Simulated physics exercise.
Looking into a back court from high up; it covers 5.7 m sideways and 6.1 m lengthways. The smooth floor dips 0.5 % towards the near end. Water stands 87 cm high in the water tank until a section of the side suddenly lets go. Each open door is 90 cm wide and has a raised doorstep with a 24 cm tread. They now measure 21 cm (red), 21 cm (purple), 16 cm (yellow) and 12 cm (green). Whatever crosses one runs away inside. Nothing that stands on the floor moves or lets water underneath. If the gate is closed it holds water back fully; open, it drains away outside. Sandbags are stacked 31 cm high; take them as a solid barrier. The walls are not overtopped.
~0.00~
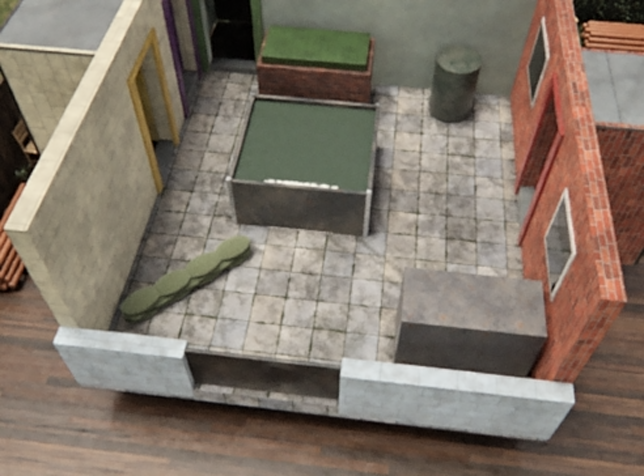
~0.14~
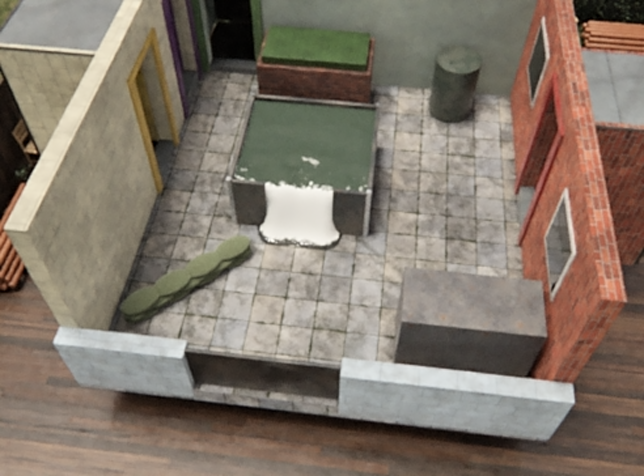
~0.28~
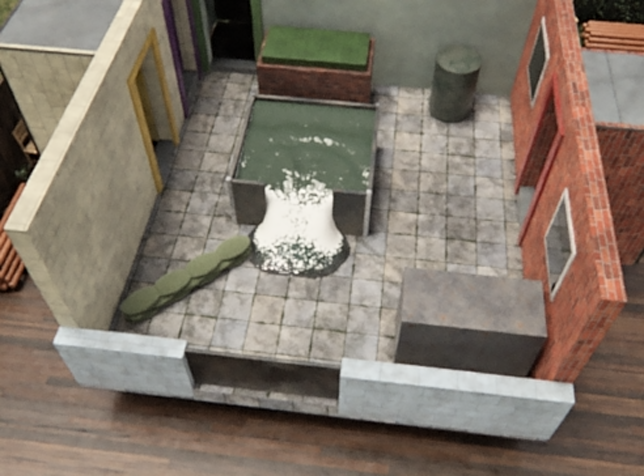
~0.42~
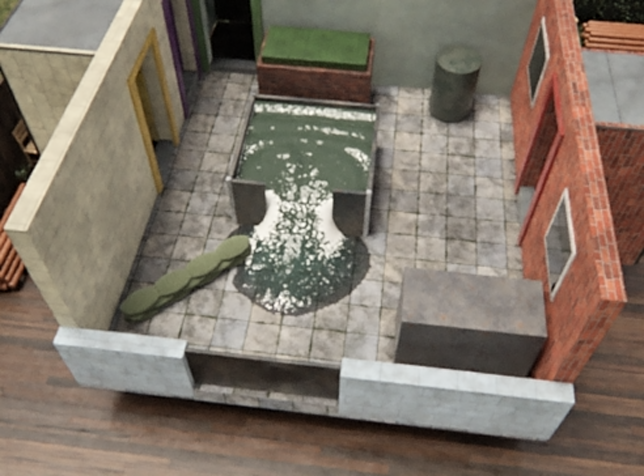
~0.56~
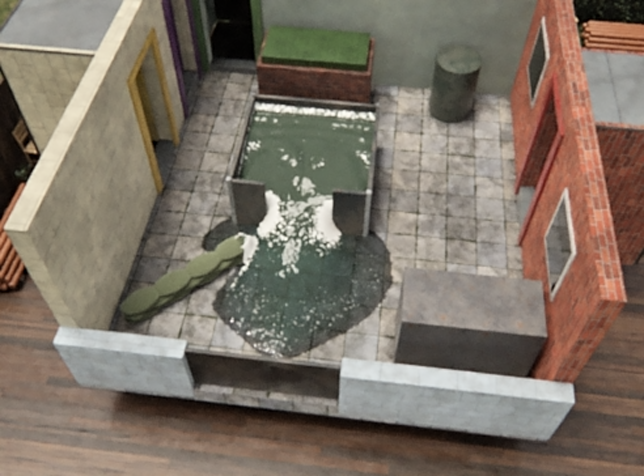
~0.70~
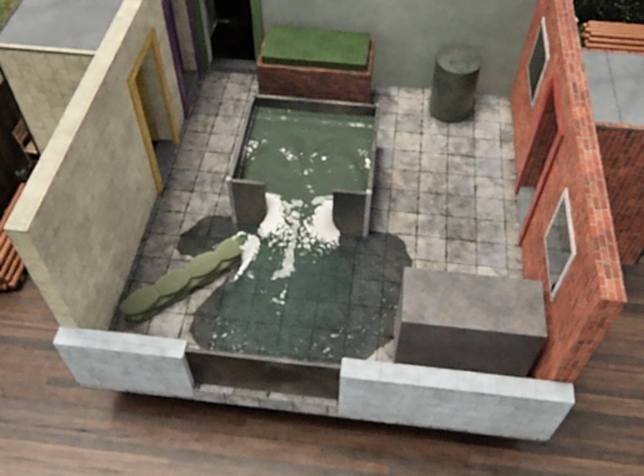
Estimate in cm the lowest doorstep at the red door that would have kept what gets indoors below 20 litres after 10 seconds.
Some 9.5 cm above the ground.
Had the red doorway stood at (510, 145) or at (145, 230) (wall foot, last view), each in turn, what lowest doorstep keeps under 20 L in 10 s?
Roughly 11.0 and 8.0 cm.
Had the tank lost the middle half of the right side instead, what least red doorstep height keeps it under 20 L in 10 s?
Then roughly 36 cm.
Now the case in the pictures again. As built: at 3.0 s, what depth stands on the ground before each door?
Depths in cm: Red 2, purple 0, yellow 4, green 0.
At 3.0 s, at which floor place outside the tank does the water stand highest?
Around (525, 410).
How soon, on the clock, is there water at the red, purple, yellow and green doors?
Red 2.8 s, purple 4.0 s, yellow 2.0 s, green 4.5 s.
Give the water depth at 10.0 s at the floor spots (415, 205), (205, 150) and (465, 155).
In that order: 5, 4 and 11 cm.
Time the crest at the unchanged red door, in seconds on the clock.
Near 6.5 s.
After 1.4 s water covers 35 % of the floor, deepest (48 cm) near (259, 379); it has not reached the red door.
After 3.0 s water covers 50 % of the floor, deepest (48 cm) near (525, 410); 2 cm at the red door, 0 litres in over its 21 cm doorstep.
After 10.0 s water covers 95 % of the floor, deepest (15 cm) near (516, 271); 11 cm at the red door, 0 litres in over its 21 cm doorstep.
At the red door as built, the water arrived by 2.9 s and peaked near 15 cm at 6.4 s.
With a doorstep of 8.5 cm, 28 litres would have come in within the 10 s; with 11.5 cm, 7 litres. So under 20 litres takes about 9.5 cm.
